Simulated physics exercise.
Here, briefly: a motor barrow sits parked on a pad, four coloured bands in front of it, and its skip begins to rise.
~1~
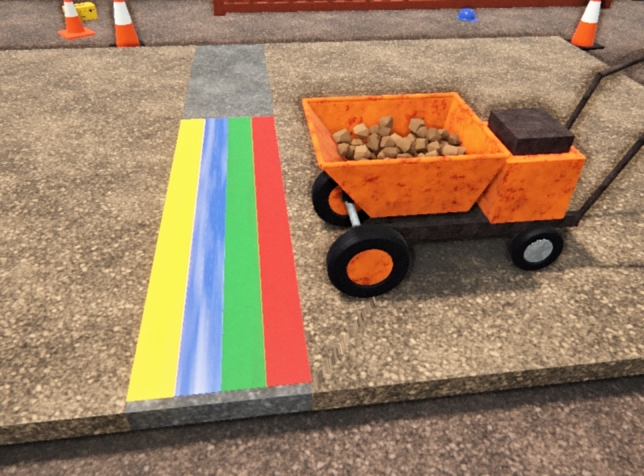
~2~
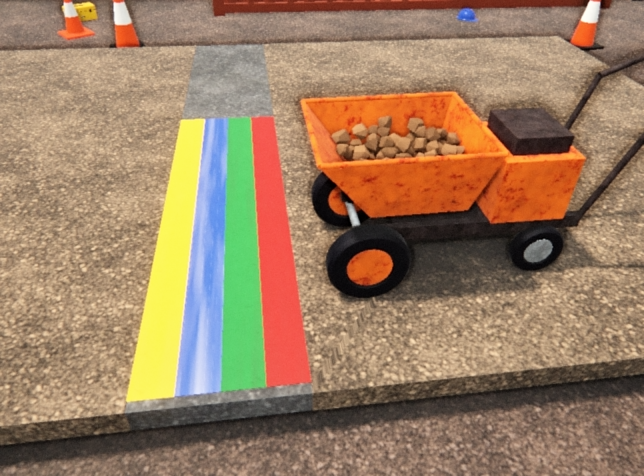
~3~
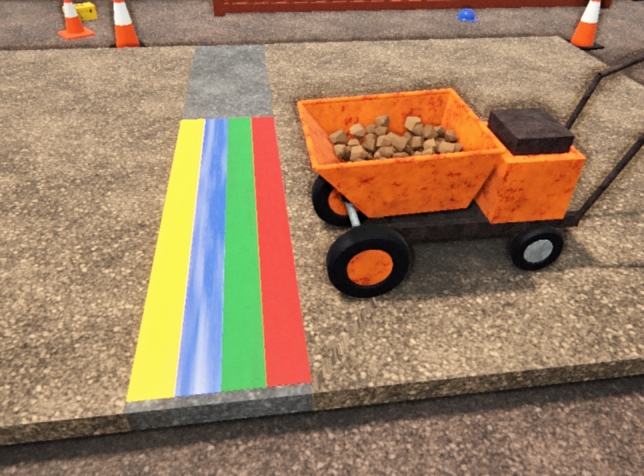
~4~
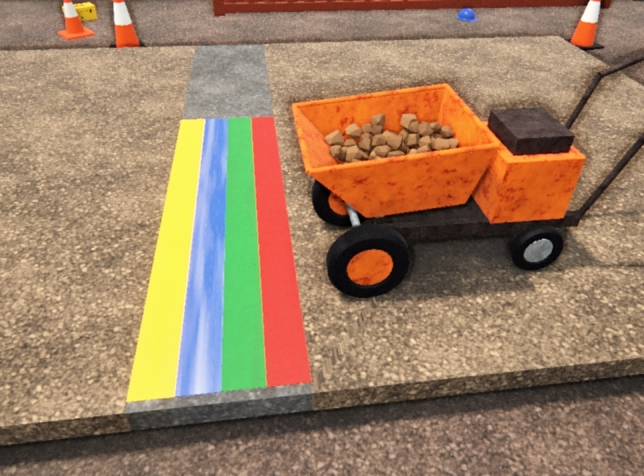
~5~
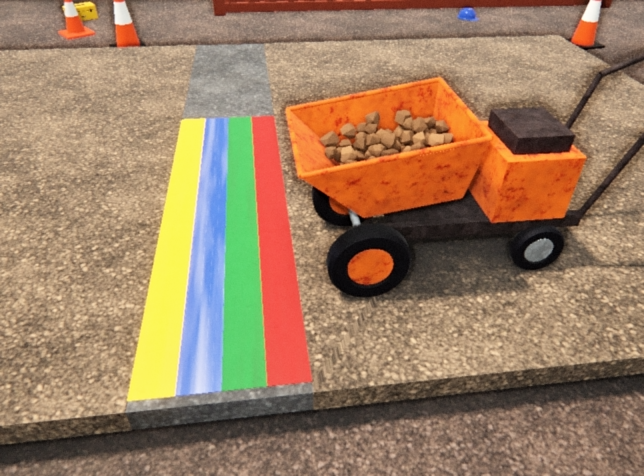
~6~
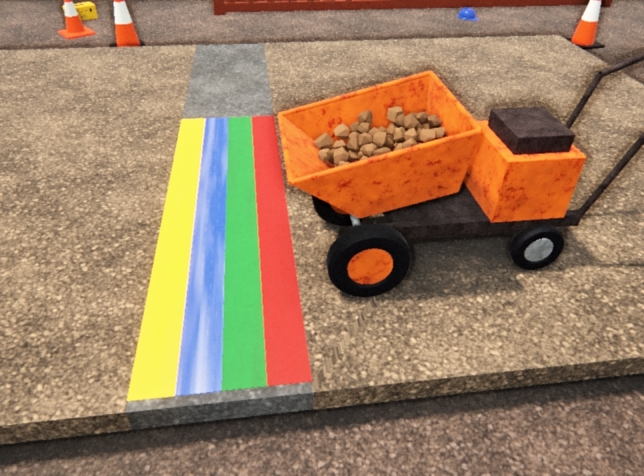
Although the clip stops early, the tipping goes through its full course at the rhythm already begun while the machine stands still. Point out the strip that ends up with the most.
The blue one ends up with the most.
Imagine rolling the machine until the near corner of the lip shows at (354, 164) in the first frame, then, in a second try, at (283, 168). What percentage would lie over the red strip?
Roughly 0 and 0 %.
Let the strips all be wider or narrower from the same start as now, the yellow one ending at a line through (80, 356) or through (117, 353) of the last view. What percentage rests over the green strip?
Roughly 40 % and 20 %.
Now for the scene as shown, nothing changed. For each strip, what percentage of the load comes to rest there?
The red strip takes 0 per cent, the green strip 10, the blue strip 35 and the yellow strip 15.
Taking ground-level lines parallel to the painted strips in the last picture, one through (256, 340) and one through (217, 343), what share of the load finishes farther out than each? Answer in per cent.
Roughly 70 and 50 %.
Just after the last frame, skip tipped steeply; every one in the skip.
A moment on, skip tipped right over; almost all in the skip; just a few over the green strip; about a tenth over the blue strip.
Further on, skip tipped right over; roughly a third in the skip; about a tenth over the green strip; roughly a third over the blue strip; about a tenth over the yellow strip; about a tenth off the paint.
When it is over, skip tipped right over; roughly a third in the skip; not one over the red strip; about a tenth over the green strip; roughly a third over the blue strip; about a tenth over the yellow strip; about a tenth off the paint.
